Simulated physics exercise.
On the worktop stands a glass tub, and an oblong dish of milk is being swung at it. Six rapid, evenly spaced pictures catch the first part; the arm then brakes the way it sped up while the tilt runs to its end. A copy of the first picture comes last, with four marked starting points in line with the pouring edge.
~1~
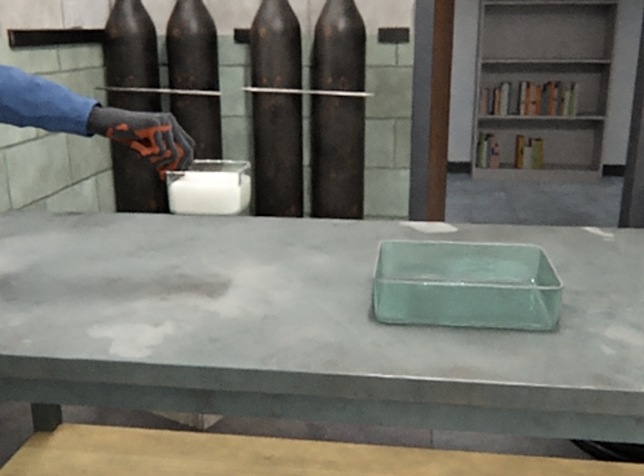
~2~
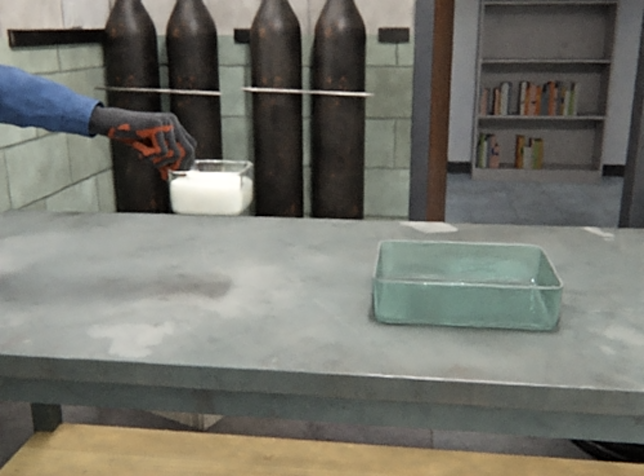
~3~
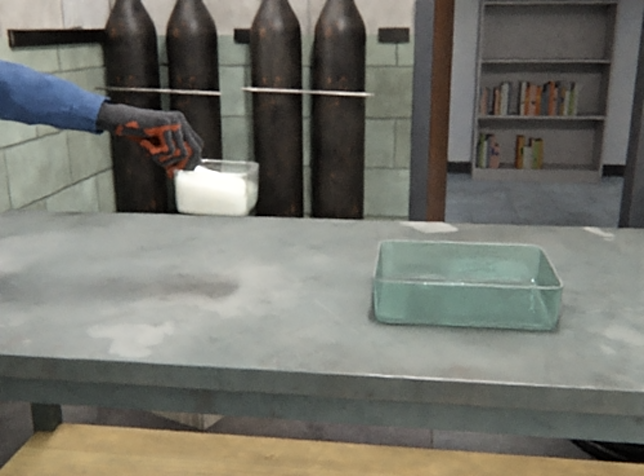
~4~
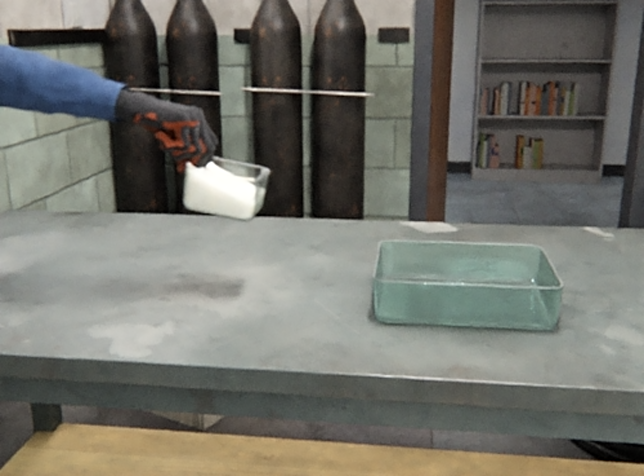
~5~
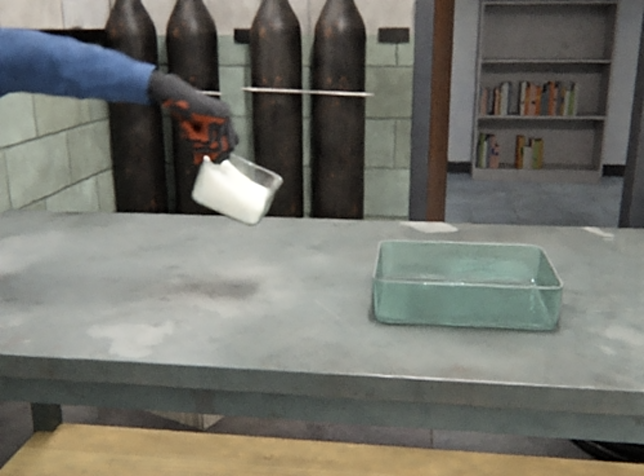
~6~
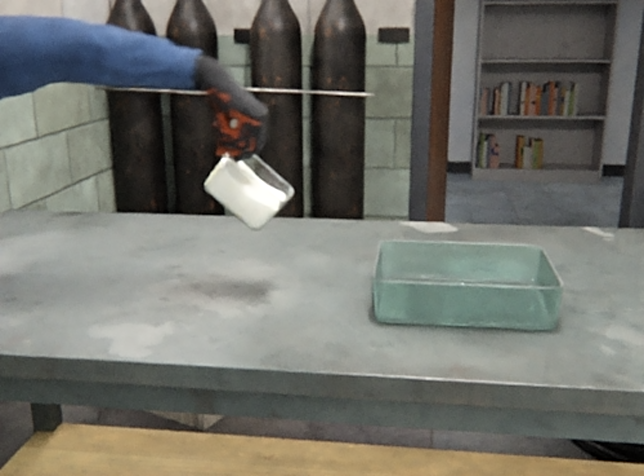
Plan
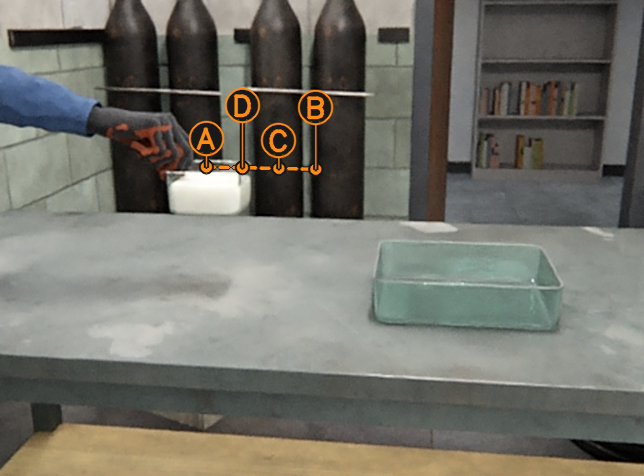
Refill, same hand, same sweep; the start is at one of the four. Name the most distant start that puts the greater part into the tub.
Use spot C.
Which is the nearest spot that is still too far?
Here it is spot D.
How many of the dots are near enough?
Two of them.
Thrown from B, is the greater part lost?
No, not at all.
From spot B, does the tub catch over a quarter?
Yes, it does.
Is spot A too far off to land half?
Yes, that goes wrong.
On the marked copy, A at (206, 166); B at (315, 169); C at (278, 168); D at (242, 167).
With A, about 0 % lands in the tub, 100 % falls short.
With B, about 78 % lands in the tub, 2 % falls short and 20 % goes beside or beyond.
With C, about 73 % lands in the tub, 14 % falls short and 14 % goes beside or beyond.
With D, about 9 % lands in the tub, 86 % falls short and 5 % goes beside or beyond.
